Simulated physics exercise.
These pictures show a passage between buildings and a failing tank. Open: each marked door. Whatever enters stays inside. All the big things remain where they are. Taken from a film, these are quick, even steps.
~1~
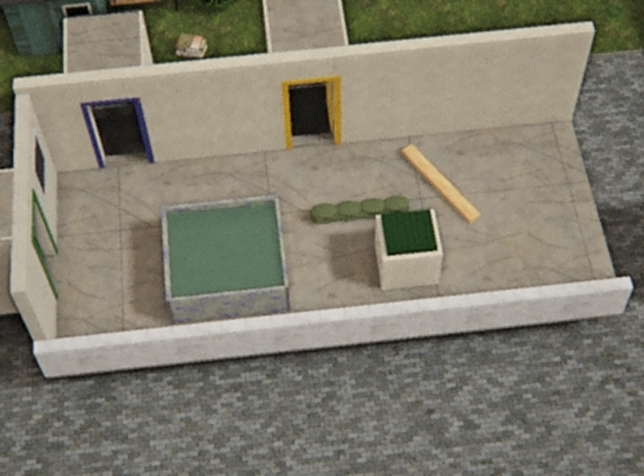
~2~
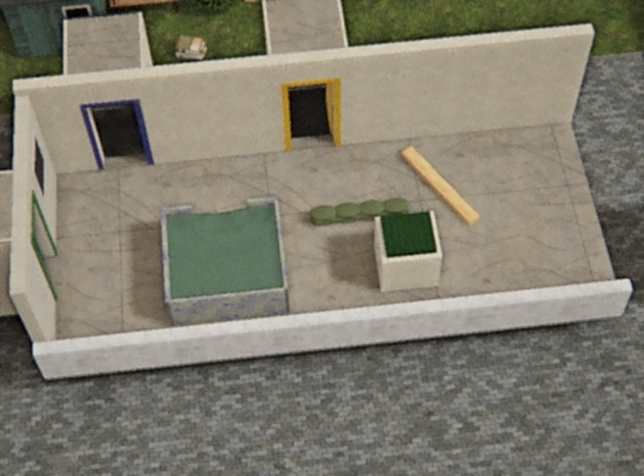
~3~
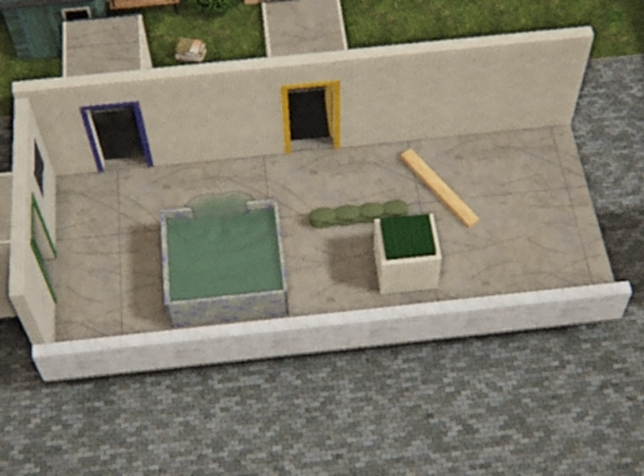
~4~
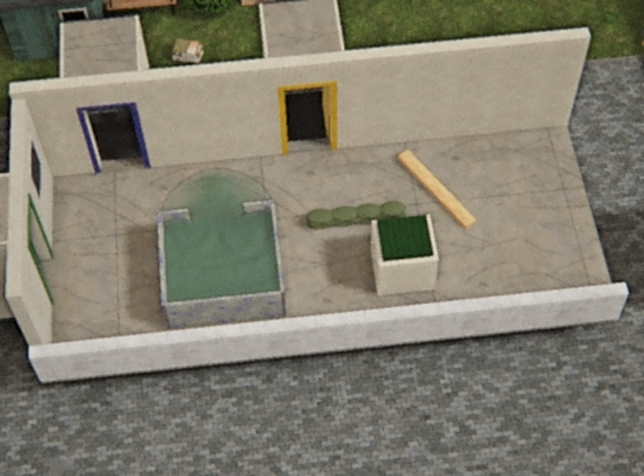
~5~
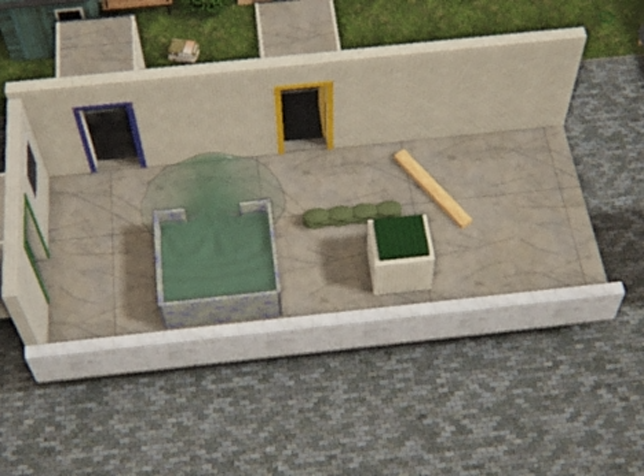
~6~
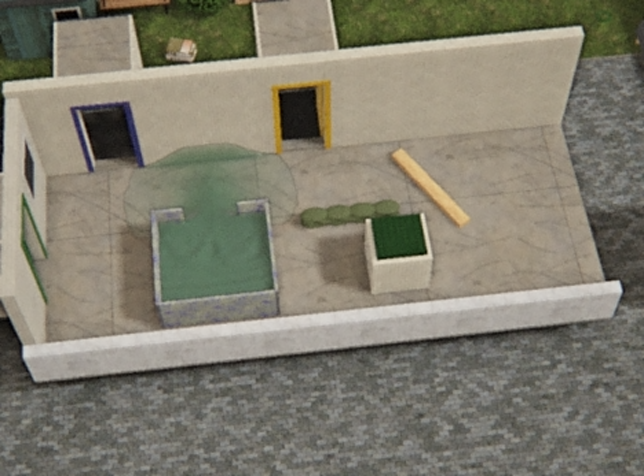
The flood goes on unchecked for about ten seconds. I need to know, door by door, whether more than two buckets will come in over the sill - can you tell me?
Sure. At the green door, more than two will. At the blue door, more than two will. At the yellow door, more than two will.
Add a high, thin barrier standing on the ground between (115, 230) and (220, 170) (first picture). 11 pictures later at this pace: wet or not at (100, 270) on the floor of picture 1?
Submerged.
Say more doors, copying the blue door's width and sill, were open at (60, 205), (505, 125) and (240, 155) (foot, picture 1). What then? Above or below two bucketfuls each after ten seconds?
Lab note, doors in listed order: Over the limit, under the limit, over the limit.
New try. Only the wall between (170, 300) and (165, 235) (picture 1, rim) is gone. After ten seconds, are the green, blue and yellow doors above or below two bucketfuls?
The green one tops the mark; the blue one tops the mark; the yellow one falls short.
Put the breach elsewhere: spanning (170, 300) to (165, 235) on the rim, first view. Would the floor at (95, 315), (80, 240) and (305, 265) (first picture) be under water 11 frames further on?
In turn: Flooded, covered, not flooded.
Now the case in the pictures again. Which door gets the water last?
Result: The one in green.
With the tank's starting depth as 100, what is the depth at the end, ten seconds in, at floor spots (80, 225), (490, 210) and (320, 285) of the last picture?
In order: 8, 2, 4 %.
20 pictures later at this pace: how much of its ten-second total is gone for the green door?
Some 10 per cent.
A moment on, water covers 15 % of the floor; the green door not reached, the blue door under two buckets in, the yellow door wet at the sill, nothing in.
Next, water covers 30 % of the floor; the green door not reached, the blue door over two buckets in, the yellow door under two buckets in.
Then, water covers 60 % of the floor; the green door under two buckets in, the blue door over two buckets in, the yellow door over two buckets in.
Later, water covers 80 % of the floor; the green door over two buckets in, the blue door far over two buckets in, the yellow door over two buckets in.
In the end, water covers 90 % of the floor; the green door over two buckets in, the blue door far over two buckets in, the yellow door over two buckets in.
